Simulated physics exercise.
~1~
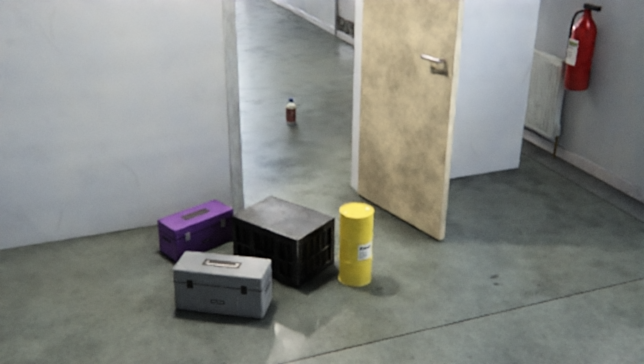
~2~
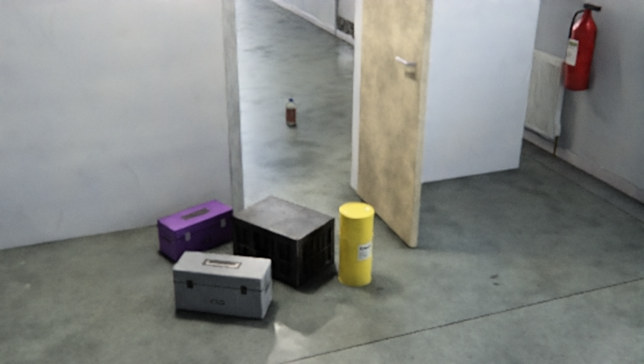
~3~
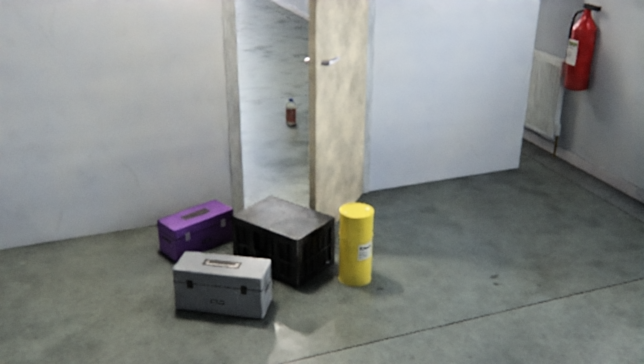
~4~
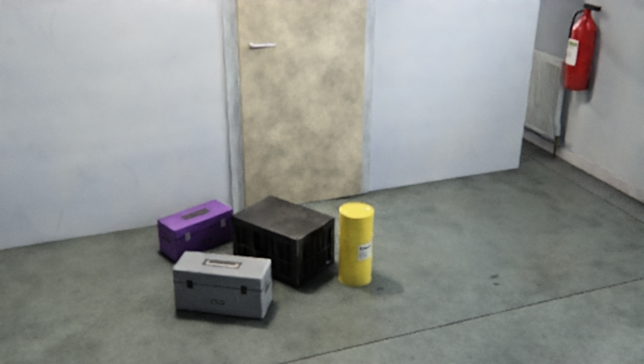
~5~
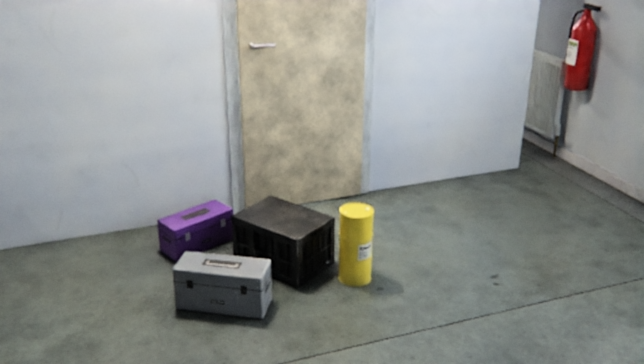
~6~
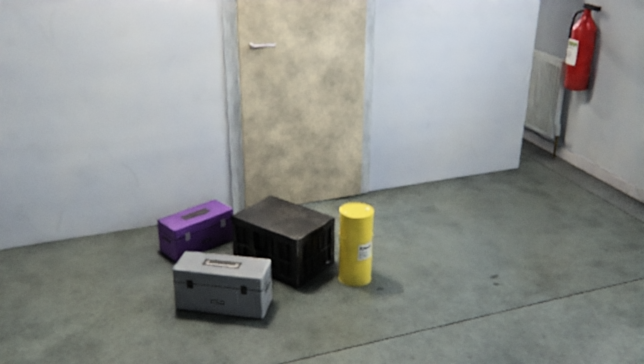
In a grey-floored room, an open door swung steadily shut behind a black chest, two toolboxes and a yellow canister, hiding the bottle on the floor beyond, and it ended fully closed with all four items still in place.
